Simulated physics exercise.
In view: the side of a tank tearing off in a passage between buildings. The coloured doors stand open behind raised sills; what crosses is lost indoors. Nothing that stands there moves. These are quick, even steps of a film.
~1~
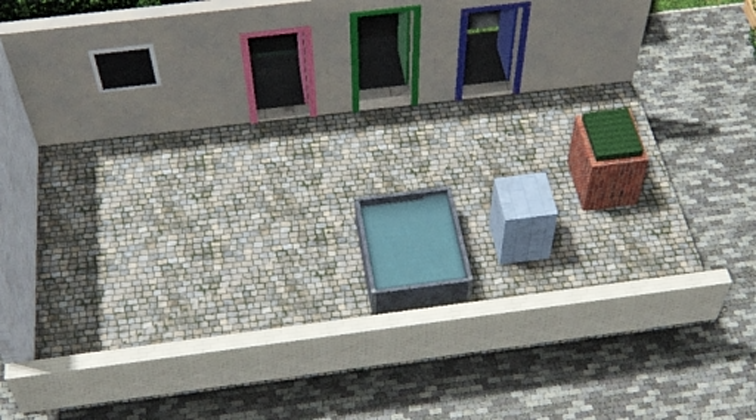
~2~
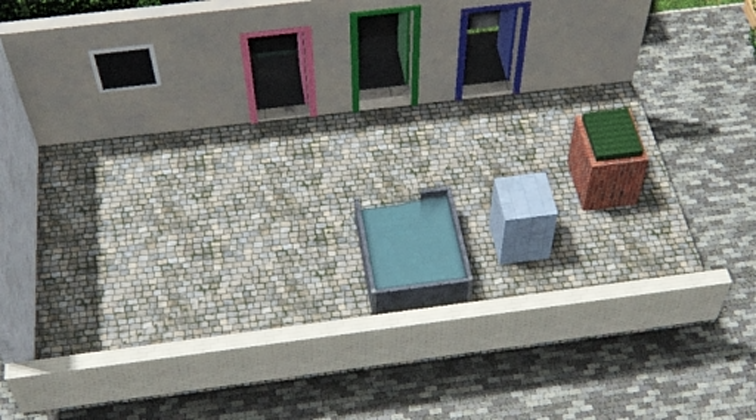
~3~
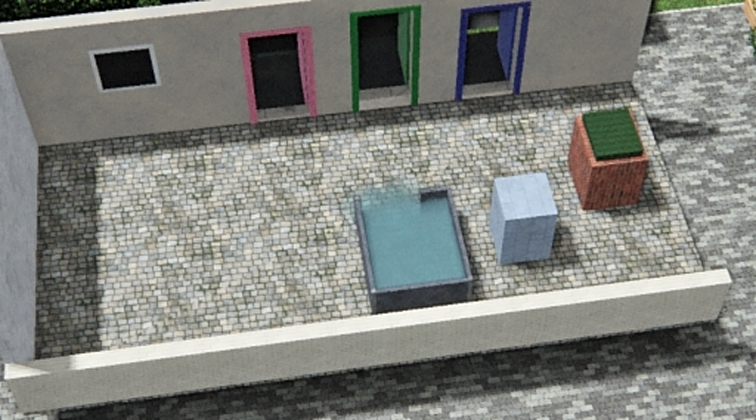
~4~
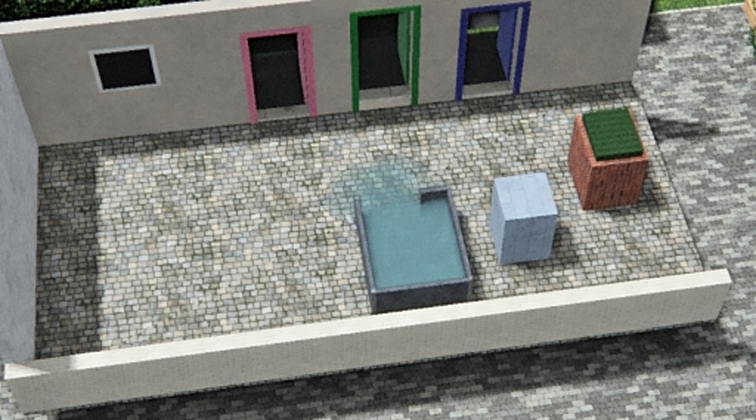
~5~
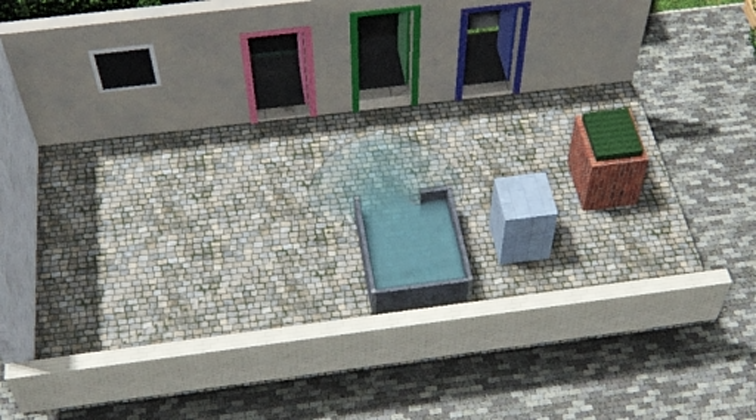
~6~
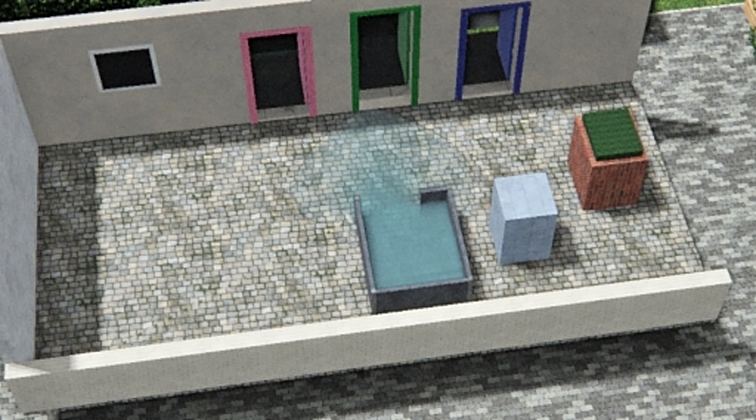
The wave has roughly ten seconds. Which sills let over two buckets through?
The green door admits no more than that; the blue door admits no more than that; the pink door lets in a lot.
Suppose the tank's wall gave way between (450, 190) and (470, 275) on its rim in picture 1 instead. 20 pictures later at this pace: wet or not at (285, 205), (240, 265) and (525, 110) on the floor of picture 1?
In that order: Clear, not flooded, covered.
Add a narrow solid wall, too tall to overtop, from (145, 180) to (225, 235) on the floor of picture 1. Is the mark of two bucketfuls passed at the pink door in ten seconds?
One by one: Pink goes over.
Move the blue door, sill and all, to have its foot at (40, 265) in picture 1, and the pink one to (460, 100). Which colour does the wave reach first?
The one in green.
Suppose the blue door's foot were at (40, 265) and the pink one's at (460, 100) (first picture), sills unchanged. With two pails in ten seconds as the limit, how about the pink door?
Then: Pink floods.
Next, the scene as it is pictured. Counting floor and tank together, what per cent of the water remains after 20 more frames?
Near 92 in a hundred.
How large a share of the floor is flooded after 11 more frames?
Roughly 20 per cent.
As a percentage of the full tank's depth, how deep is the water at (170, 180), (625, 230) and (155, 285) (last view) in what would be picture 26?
In turn 6, 0 and 0 in a hundred.
A moment on, water covers 15 % of the floor; the green door wet at the sill, nothing in, the blue door not reached, the pink door under two buckets in.
Next, water covers 20 % of the floor; the green door wet at the sill, nothing in, the blue door wet at the sill, nothing in, the pink door over two buckets in.
Then, water covers 35 % of the floor; the green door under two buckets in, the blue door under two buckets in, the pink door far over two buckets in.
Later, water covers 50 % of the floor; the green door under two buckets in, the blue door under two buckets in, the pink door far over two buckets in.
In the end, water covers 70 % of the floor; the green door under two buckets in, the blue door under two buckets in, the pink door far over two buckets in.
